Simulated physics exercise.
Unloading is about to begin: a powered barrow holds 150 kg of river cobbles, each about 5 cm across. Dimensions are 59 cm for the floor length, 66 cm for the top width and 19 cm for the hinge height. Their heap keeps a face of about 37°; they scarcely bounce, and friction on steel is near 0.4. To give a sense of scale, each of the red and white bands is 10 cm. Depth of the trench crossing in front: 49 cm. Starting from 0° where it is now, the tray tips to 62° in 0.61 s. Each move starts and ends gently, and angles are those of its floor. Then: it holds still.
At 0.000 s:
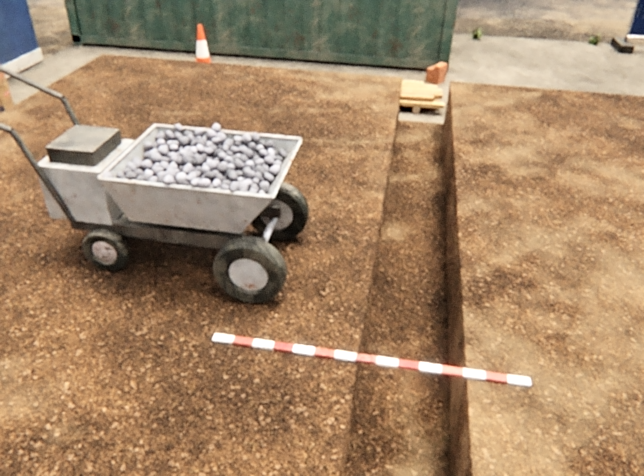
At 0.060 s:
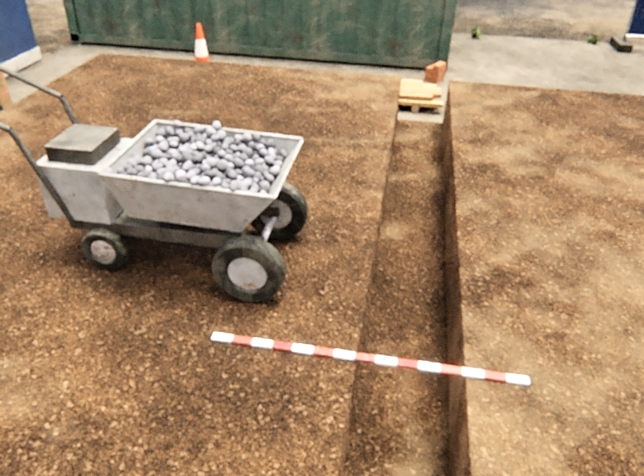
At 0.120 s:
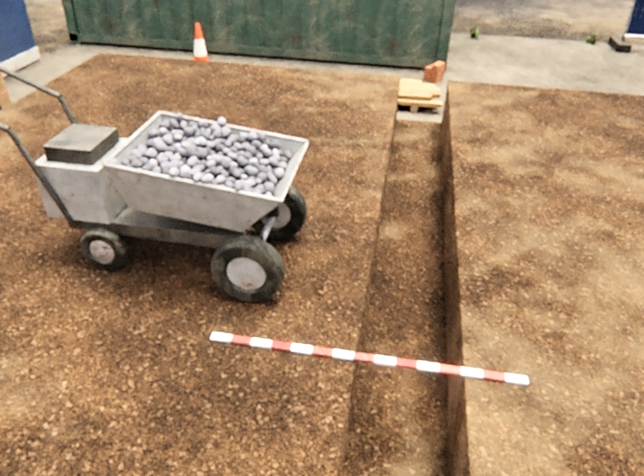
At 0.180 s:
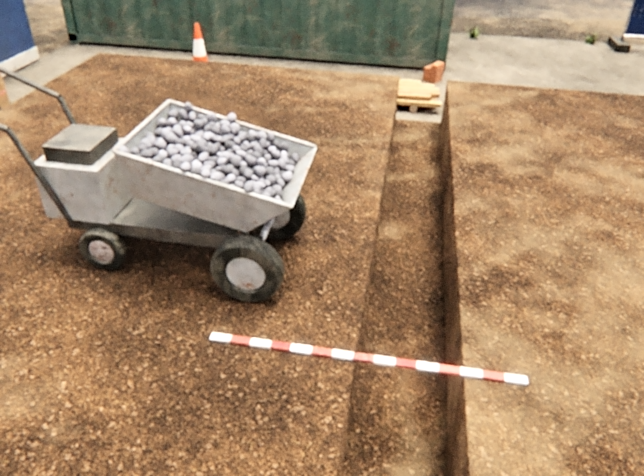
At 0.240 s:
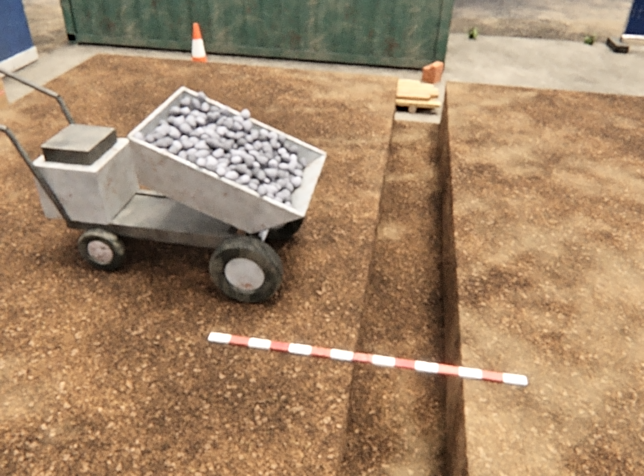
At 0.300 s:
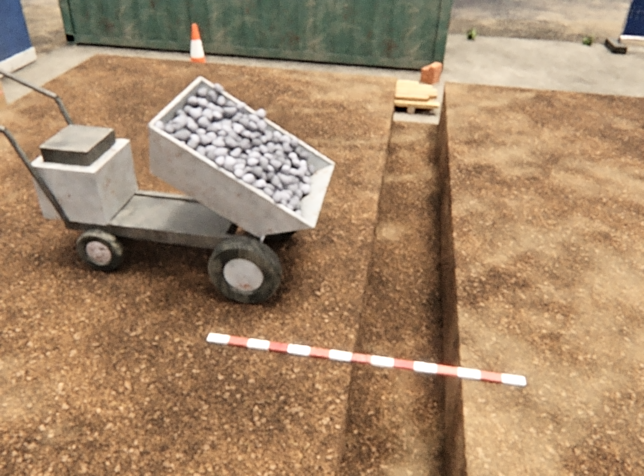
A grey powered barrow heaped with grey rounded stones stands at left on brown, gritty ground beside a trench, seen from above at an angle. A red-and-white banded pole lies across the trench, with an orange-and-white cone and green container behind. The tray starts level and tilts steadily steeper towards the right, its stones shifting with it, while the wheeled base stays put.
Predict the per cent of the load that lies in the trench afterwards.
80 per cent.
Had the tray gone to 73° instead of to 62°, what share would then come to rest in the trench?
It comes out at about 100 percent.
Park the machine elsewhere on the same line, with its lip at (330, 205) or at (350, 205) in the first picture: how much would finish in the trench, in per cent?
It'd be around 60 per cent and after that around 50 per cent.
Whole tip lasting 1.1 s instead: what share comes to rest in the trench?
My guess is near 75 percent.
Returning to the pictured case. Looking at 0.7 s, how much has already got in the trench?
15 per cent, give or take.
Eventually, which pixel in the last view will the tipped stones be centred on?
Around (408, 340).
After 0.5 s the floor is at 53°; 100 % in the tray; the foremost stones are at (326, 223).
After 0.7 s the floor is at 62°; 81 % in the tray, 6 % short of the trench, 13 % in the trench; the foremost stones are at (396, 291).
After 1.1 s the floor is at 62°; 33 % in the tray, 4 % short of the trench, 63 % in the trench; the foremost stones are at (452, 333).
After 3.0 s the floor is at 62°; 12 % in the tray, 7 % short of the trench, 80 % in the trench; the foremost stones are at (461, 324).
